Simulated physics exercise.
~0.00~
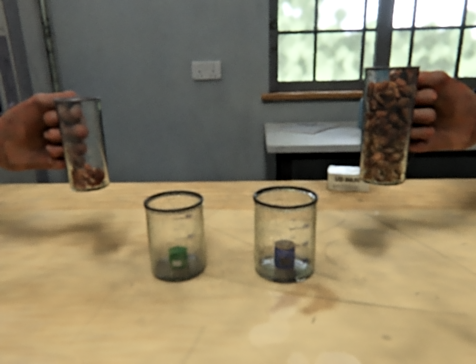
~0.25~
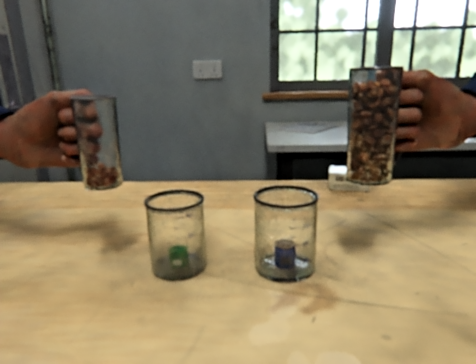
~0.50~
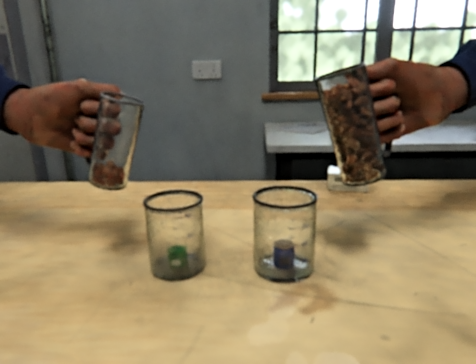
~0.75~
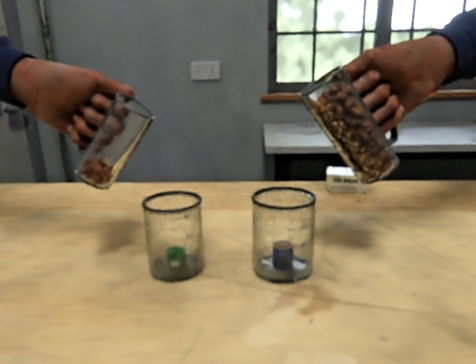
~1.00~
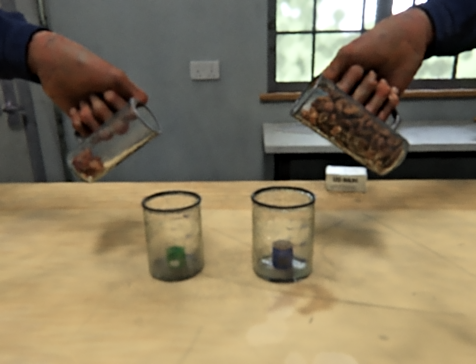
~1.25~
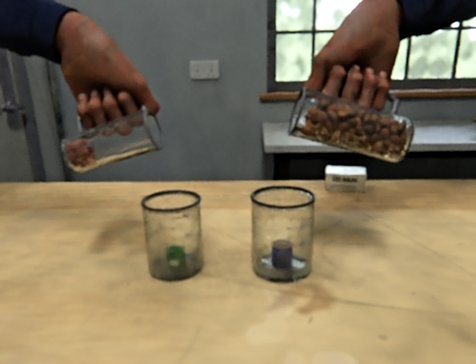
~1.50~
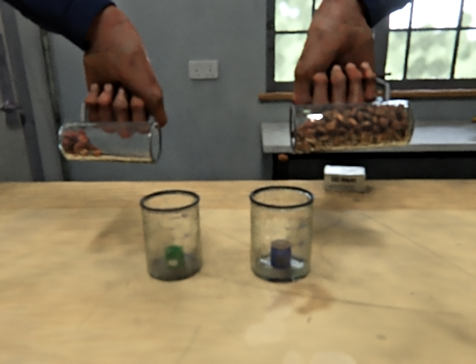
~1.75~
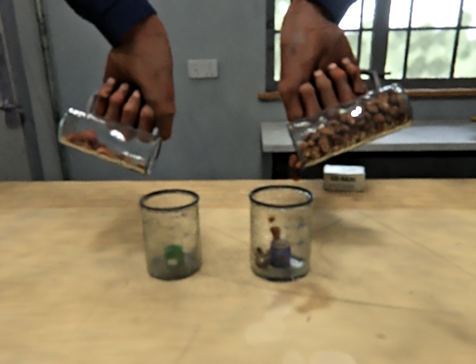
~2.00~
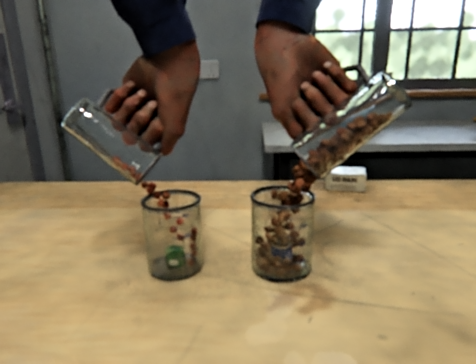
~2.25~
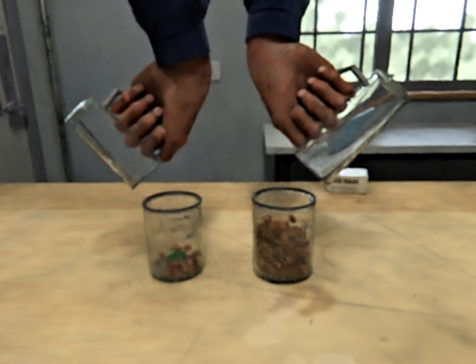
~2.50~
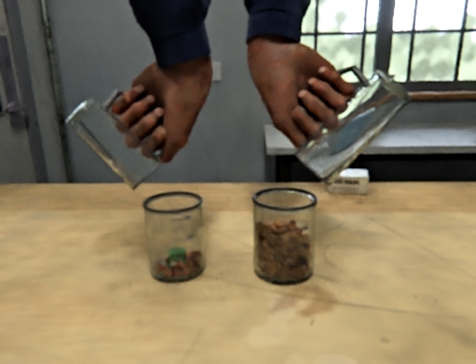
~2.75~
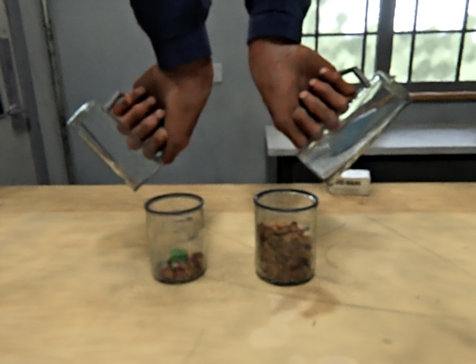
In a grey-walled room with a barred window at the back right, a slightly swaying view looks across a pale wooden table. Two clear beakers with dark rims stand on it, a small green object inside the left one and a purplish-blue one inside the right. Two dark-sleeved arms reach in, holding a glass with a few brown nut-like pieces on the left and a much fuller one on the right. The hands tip both glasses over, and the pieces tumble into the beakers until both glasses are empty. Finally, the green object still shows above a shallow layer, while the other is buried.
